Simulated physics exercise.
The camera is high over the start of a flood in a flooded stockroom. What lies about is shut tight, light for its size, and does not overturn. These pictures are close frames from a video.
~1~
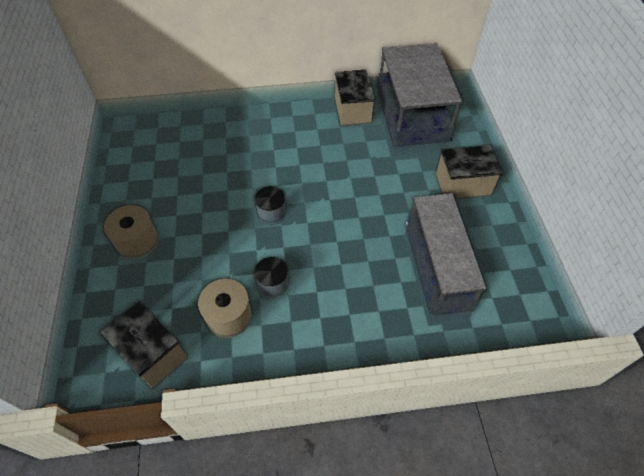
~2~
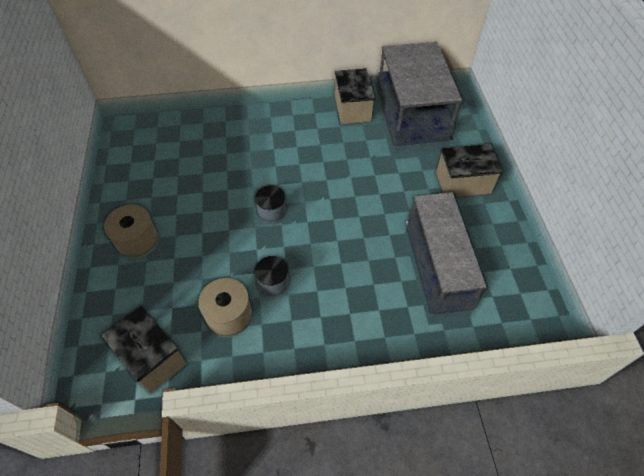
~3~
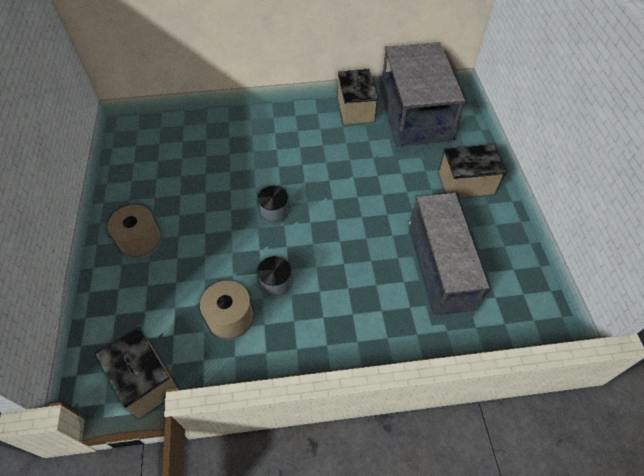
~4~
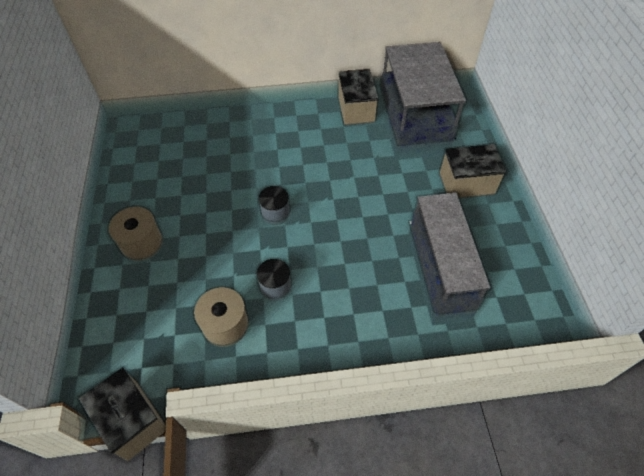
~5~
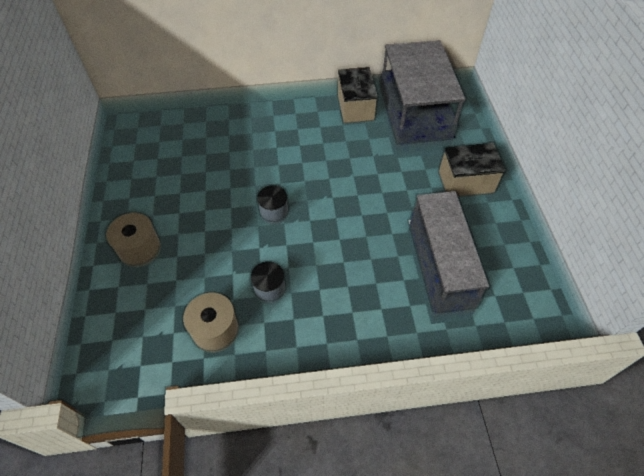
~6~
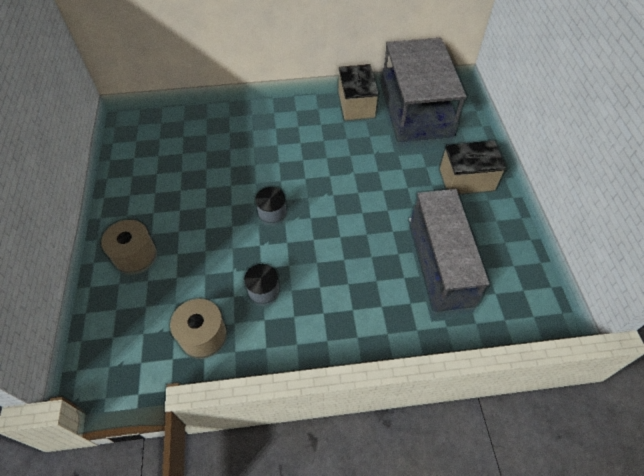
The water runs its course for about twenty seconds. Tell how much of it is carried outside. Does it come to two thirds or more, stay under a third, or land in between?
I expect the result to be the upper range.
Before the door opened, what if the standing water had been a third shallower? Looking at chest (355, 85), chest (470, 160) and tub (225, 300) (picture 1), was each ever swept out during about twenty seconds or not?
In order, held back, held back and flushed away.
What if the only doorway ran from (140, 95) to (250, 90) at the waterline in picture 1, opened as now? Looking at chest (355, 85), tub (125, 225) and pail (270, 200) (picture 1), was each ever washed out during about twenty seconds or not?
As listed: Carried outside, carried outside, carried outside.
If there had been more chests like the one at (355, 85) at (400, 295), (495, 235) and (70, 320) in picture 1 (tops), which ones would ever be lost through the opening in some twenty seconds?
The first departs, the second remains behind, the third departs.
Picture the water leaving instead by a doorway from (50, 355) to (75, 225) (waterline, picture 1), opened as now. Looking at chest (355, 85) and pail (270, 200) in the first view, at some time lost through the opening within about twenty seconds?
First object: Never leaves; second object: Carried off.
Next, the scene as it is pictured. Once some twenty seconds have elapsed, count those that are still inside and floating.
The number is 2.
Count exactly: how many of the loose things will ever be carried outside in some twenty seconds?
My tally gives 5.
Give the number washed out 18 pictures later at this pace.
That comes to 4.
A moment on, 2 of 7 are out; 5 afloat.
Next, 4 of 7 are out; 3 afloat.
Later, 5 of 7 are out; 2 afloat.
In the end, 5 of 7 are out; 2 afloat.
